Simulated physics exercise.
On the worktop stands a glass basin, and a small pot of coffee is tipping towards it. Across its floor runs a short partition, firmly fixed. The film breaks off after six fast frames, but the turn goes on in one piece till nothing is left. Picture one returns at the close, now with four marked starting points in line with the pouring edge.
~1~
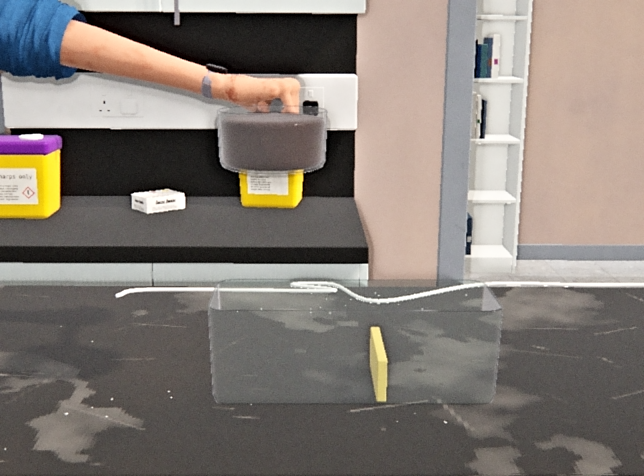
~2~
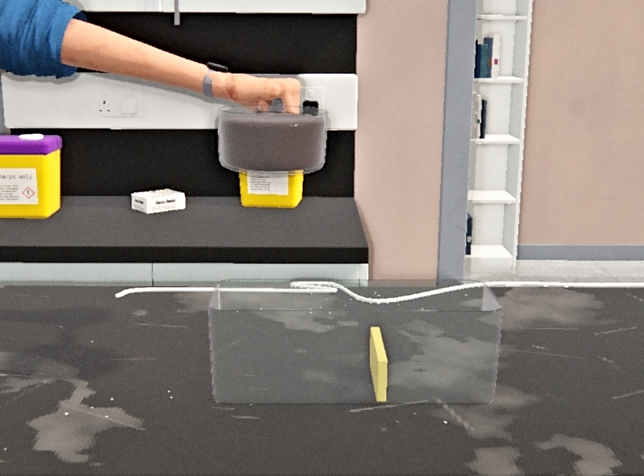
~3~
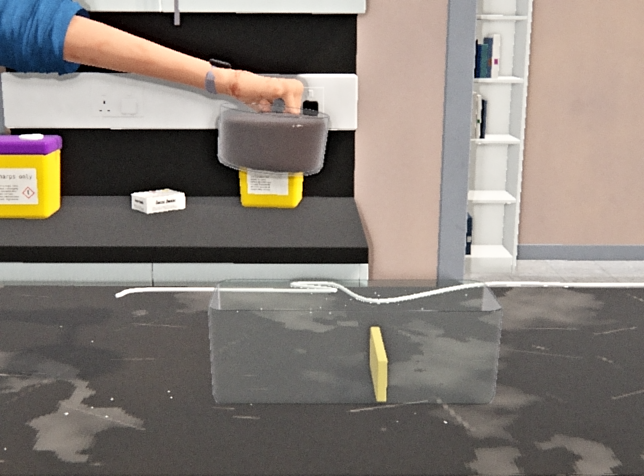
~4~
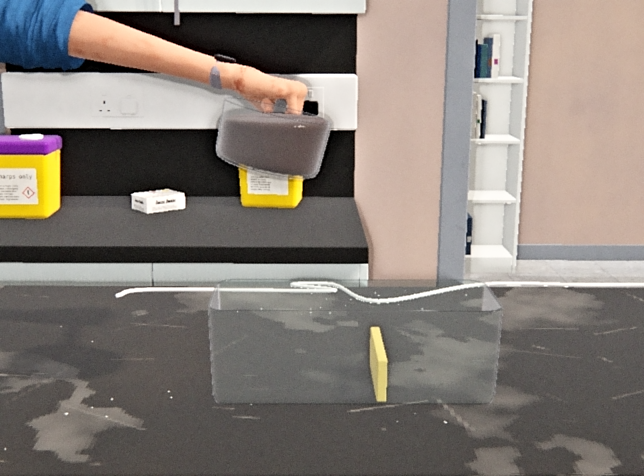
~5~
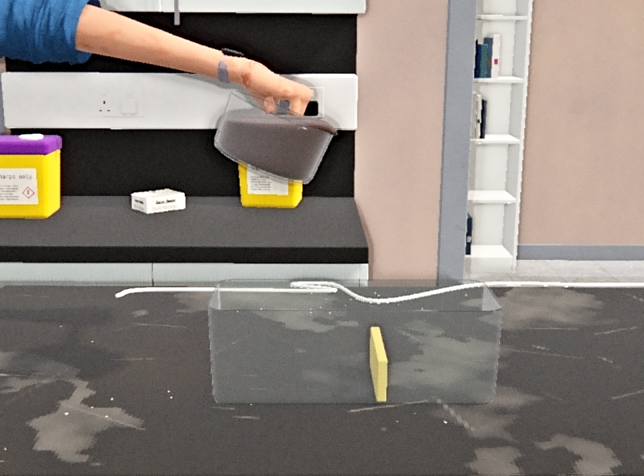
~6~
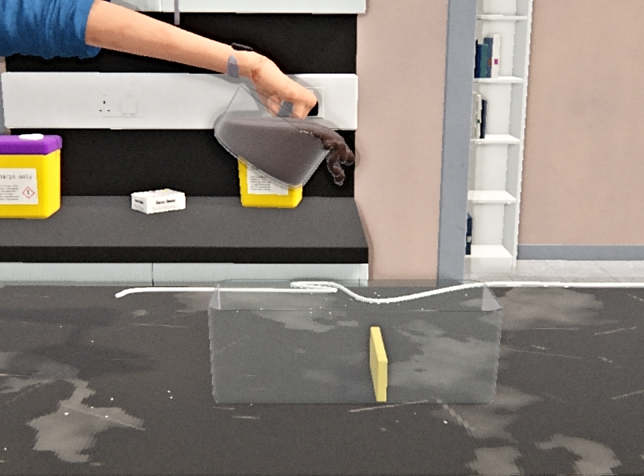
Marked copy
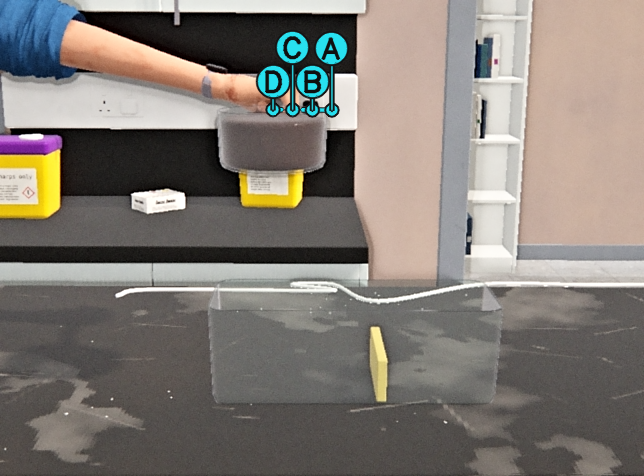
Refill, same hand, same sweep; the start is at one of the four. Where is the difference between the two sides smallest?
Use dot B.
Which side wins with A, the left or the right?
The right side.
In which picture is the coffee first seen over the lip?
Picture 5.
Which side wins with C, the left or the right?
The left one.
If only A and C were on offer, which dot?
That would be A.
On the marked copy, A at (331, 110); B at (312, 109); C at (292, 109); D at (273, 109).
With A, about 30 % ends left of the wall and 69 % right of it.
With B, about 49 % ends left of the wall and 49 % right of it.
With C, about 82 % ends left of the wall and 16 % right of it.
With D, about 97 % ends left of the wall and 2 % right of it.
